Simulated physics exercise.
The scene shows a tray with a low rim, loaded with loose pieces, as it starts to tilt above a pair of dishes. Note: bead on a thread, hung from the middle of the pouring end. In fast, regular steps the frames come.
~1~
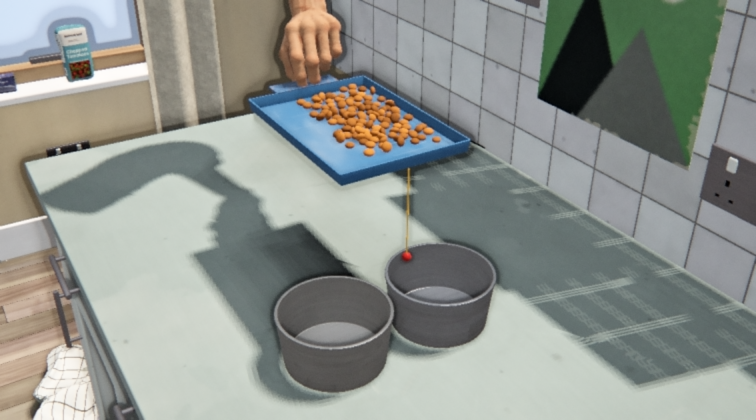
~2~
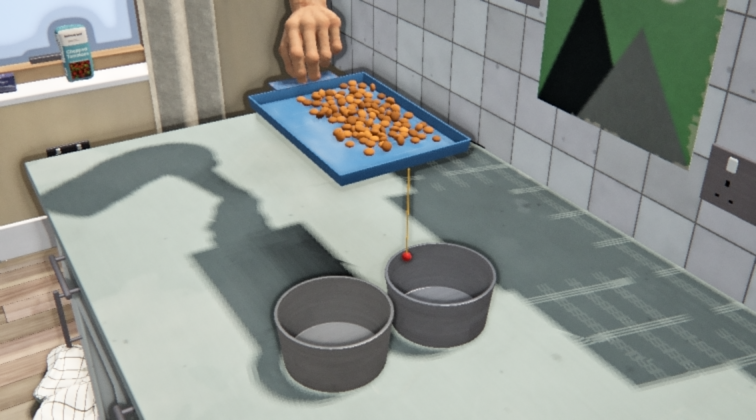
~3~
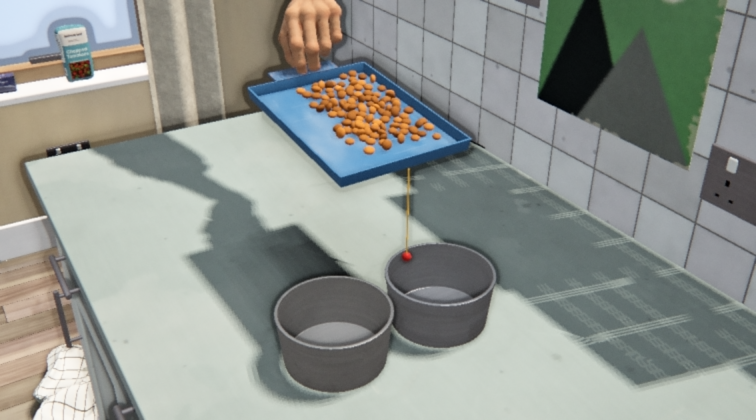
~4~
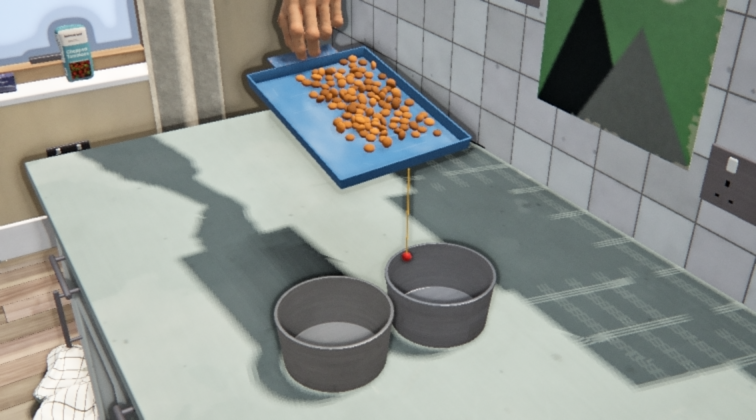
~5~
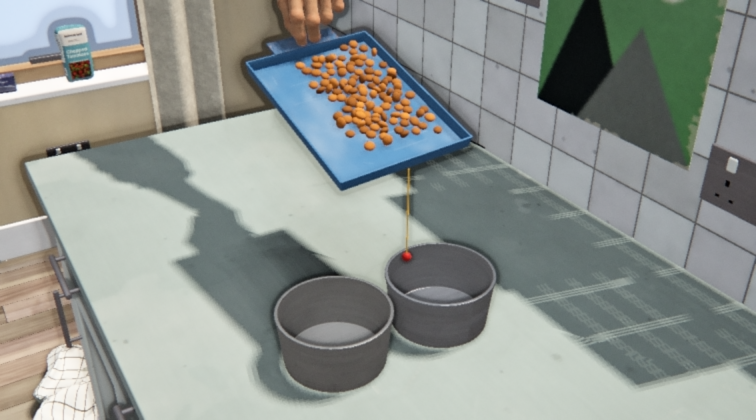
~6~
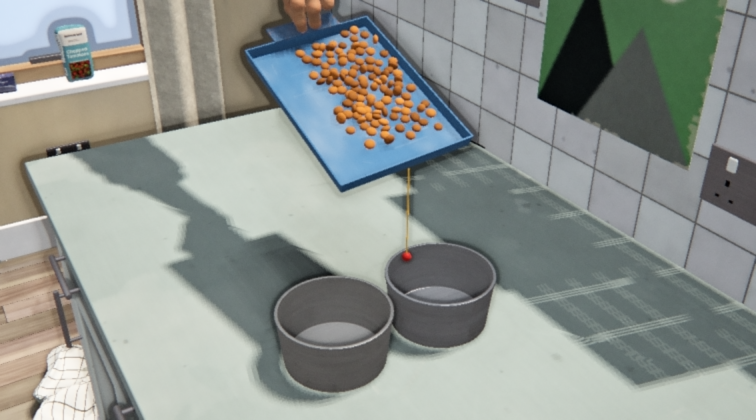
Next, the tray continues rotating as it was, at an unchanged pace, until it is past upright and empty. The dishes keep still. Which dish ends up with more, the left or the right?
Most of the load heads over to the left dish, I'd guess.
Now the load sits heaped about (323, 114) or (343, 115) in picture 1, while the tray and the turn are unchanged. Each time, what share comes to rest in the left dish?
Near 70 % and 60 %.
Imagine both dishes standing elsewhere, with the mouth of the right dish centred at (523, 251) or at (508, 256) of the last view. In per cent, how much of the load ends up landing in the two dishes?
You'd get 40 per cent first and 70 per cent second.
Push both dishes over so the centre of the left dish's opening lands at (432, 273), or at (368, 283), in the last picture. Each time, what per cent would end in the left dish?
Close to 20 in a hundred, then close to 70 in a hundred.
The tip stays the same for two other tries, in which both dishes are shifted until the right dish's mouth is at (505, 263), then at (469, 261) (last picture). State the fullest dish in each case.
In the first try it's the left-side dish, and in the second it's the left-side dish.
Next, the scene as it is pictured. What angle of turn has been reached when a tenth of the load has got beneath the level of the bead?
It sits at roughly 75°.
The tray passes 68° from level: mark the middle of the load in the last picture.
Somewhere around pixel (376, 174) in the last picture.
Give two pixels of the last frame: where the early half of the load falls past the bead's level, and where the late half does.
First close to (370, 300), next close to (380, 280).
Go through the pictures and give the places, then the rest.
Corners of the pouring end (341, 173) and (468, 139), level; middle of the load (362, 117), bits of cat kibble; left dish (363, 362); right dish (471, 319); bead on its thread (407, 257), in the first picture.
Corners of the pouring end (341, 174) and (468, 139), level; middle of the load (362, 115), in the second picture.
Corners of the pouring end (341, 176) and (468, 138), tipped barely, lowest at the left corner; middle of the load (362, 109), in the third picture.
Corners of the pouring end (342, 178) and (469, 137), tipped a little, lowest at the left corner; middle of the load (363, 100), in the fourth picture.
Corners of the pouring end (342, 181) and (470, 136), tipped clearly, lowest at the left corner; middle of the load (363, 92), in the fifth picture.
Corners of the pouring end (342, 183) and (470, 135), tipped clearly, lowest at the left corner; middle of the load (364, 84); left dish (363, 362); right dish (471, 319), in the sixth picture.
Just after the last frame, tray tipped steeply; the larger part on the tray; just a few in the left dish; roughly a quarter in the air.
A moment on, tray tipped past a quarter turn; about a tenth on the tray; roughly half in the left dish; about a tenth in the right dish; roughly a quarter outside both; about a tenth in the air.
Further on, tray tipped past a quarter turn; roughly two thirds in the left dish; roughly a quarter in the right dish; roughly a quarter outside both.
When it is over, tray tipped past a quarter turn; roughly two thirds in the left dish; roughly a quarter in the right dish; roughly a quarter outside both.
